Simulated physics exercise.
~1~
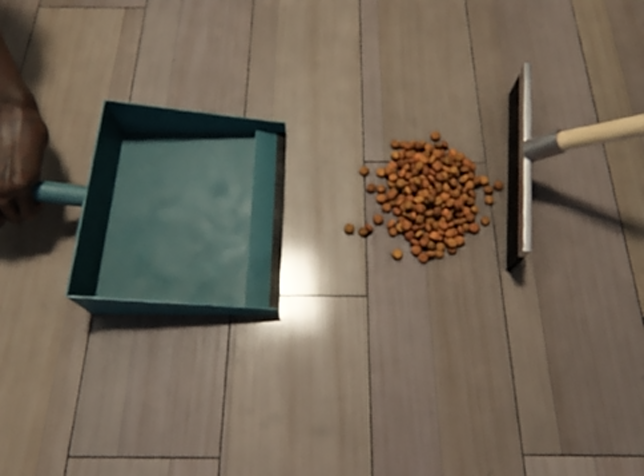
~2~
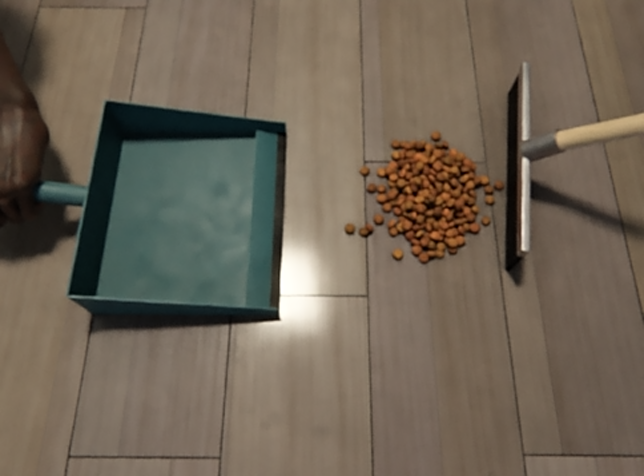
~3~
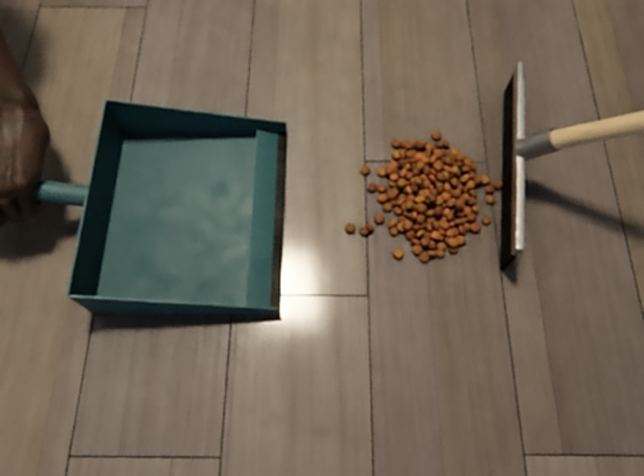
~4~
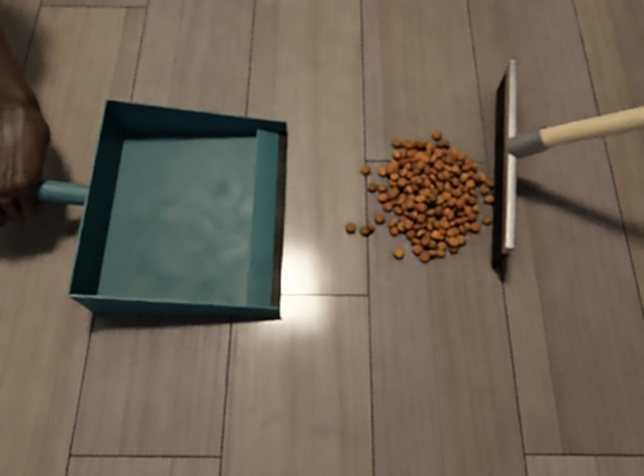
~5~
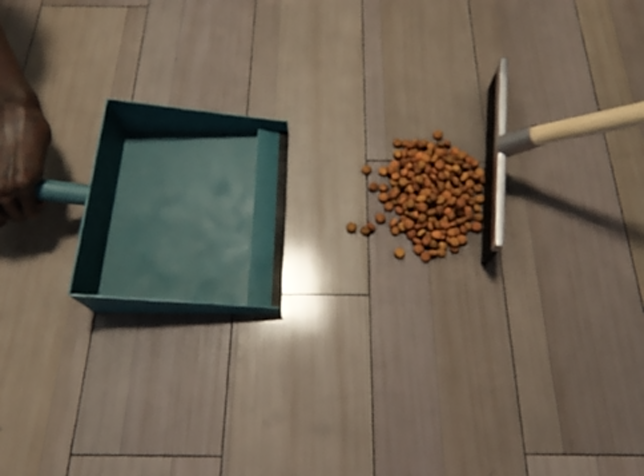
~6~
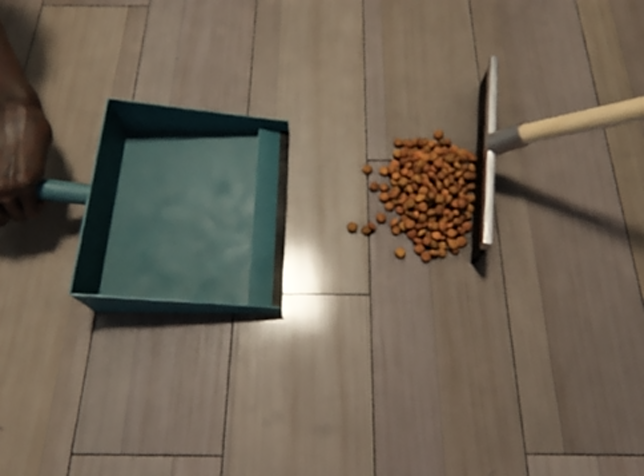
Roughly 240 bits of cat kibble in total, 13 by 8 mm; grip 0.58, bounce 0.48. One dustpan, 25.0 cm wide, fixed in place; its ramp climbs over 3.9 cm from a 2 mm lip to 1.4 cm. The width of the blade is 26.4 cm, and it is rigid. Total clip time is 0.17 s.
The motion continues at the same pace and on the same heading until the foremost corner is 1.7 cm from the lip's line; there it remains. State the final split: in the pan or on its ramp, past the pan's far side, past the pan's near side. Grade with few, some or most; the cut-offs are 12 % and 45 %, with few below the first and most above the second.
Pan: Some; far side: Some; near side: Few.
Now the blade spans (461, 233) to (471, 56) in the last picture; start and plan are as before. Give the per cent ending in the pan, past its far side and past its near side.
Per cent by place - pan 35, far side 25, near side 0.
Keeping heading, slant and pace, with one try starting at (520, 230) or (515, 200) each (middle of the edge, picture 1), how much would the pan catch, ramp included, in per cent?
I'd put it near 25 per cent for the first and near 30 per cent for the second.
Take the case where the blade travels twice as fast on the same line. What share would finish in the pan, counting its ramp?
Share: Close to 40 %.
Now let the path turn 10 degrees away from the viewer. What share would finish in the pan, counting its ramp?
Roughly 25 per cent would finish in the pan or on its ramp.
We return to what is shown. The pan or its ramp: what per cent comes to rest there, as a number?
Roughly 35 in a hundred come to rest there.
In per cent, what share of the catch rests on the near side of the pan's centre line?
Some 10 per cent.
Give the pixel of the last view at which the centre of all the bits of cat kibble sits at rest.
Somewhere near (289, 167) in the last picture.
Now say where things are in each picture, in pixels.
The first frame shows blade from (524, 252) to (524, 71), moved 0.0 cm, 0 of the pieces shifted so far; middle of the pieces at (430, 190); pan at (180, 217).
The second frame shows blade from (523, 252) to (523, 71), moved 0.2 cm, 0 of the pieces shifted so far; middle of the pieces at (430, 190).
The third frame shows blade from (517, 251) to (519, 70), moved 0.9 cm, 0 of the pieces shifted so far; middle of the pieces at (431, 189).
The fourth frame shows blade from (508, 249) to (511, 68), moved 2.0 cm, 3 of the pieces shifted so far; middle of the pieces at (431, 189).
The fifth frame shows blade from (497, 247) to (501, 66), moved 3.3 cm, 9 of the pieces shifted so far; middle of the pieces at (432, 188).
The sixth frame shows blade from (485, 245) to (492, 65), moved 4.7 cm, 84 of the pieces shifted so far; middle of the pieces at (430, 188); pan at (183, 215).
Then, 0.27 s after the last picture, middle of the blade 14 cm from the lip; 0 % over the lip, far side 10 %, near side 0 %.
Then, 0.45 s after the last picture, middle of the blade 7 cm from the lip; 0 % over the lip, far side 15 %, near side 0 %.
Then, 0.75 s after the last picture, middle of the blade 3 cm from the lip; 35 % over the lip, far side 20 %, near side 0 %.
In the end, pan 35 %, far side 20 %, near side 0 %, in front of the lip or behind the blade 45 %.
